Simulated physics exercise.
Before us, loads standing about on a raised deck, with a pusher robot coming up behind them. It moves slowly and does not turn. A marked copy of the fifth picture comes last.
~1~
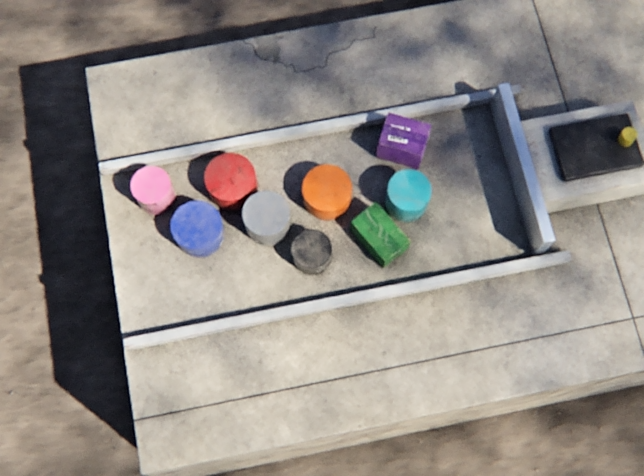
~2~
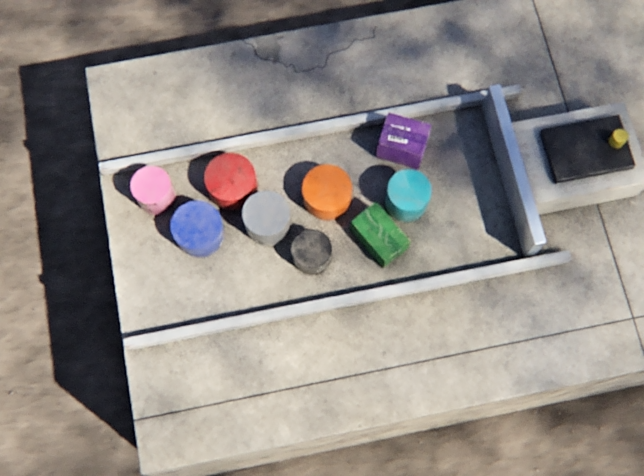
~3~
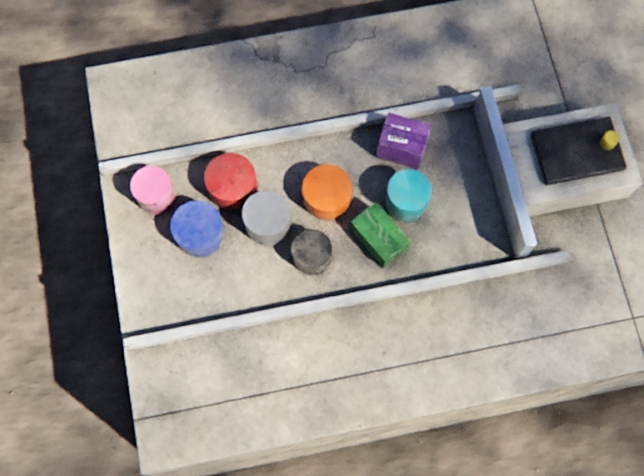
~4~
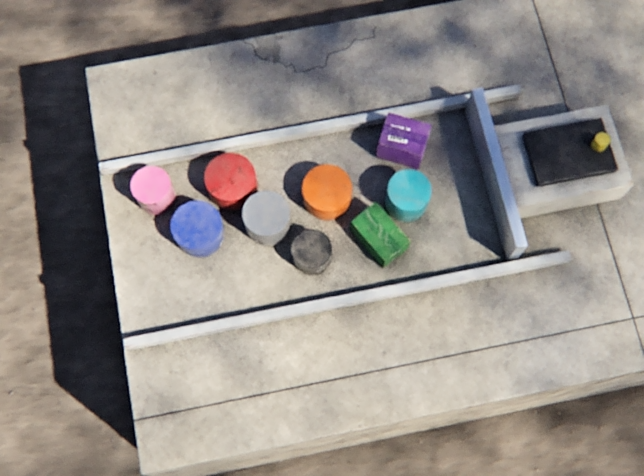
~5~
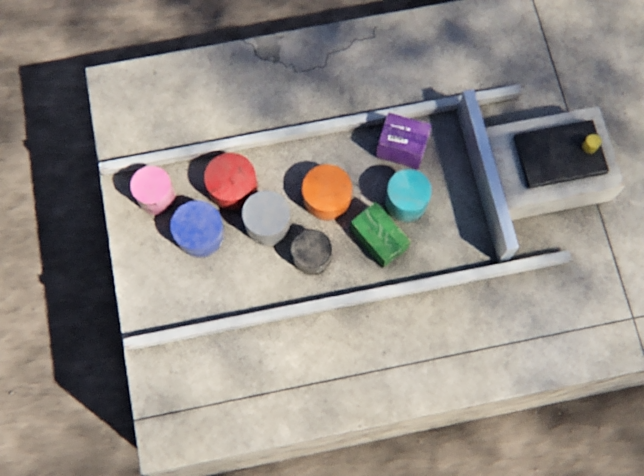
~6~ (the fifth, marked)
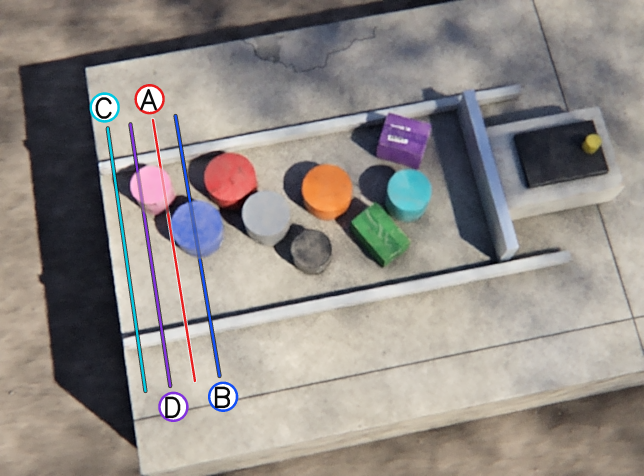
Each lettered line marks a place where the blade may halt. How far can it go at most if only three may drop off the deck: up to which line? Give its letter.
Line B.
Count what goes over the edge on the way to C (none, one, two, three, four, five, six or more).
Six or more.
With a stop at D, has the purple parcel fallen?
No.
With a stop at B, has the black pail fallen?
No.
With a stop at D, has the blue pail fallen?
Yes.
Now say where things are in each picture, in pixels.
The first frame shows robot (590, 148); blue pail (198, 229); grey pail (267, 219).
The second frame shows robot (582, 149); orange canister (327, 193).
The third frame shows robot (572, 151); pink pail (154, 191).
The fourth frame shows robot (564, 153); black pail (312, 253).
The fifth frame shows robot (555, 155); purple parcel (403, 141); blue pail (198, 229); grey pail (267, 219).
On the marked copy, A at (173, 244); B at (197, 240); C at (126, 254); D at (149, 249).
With B. Early on, robot (451, 175); purple parcel (344, 162); green box (357, 247).
Further on, robot (347, 195); blue pail (127, 239); grey pail (172, 252).
At the end, robot (263, 211); grey pail over the edge; pink pail over the edge; three fallen.
As for the rest, A drops six; C drops nine; D drops six.
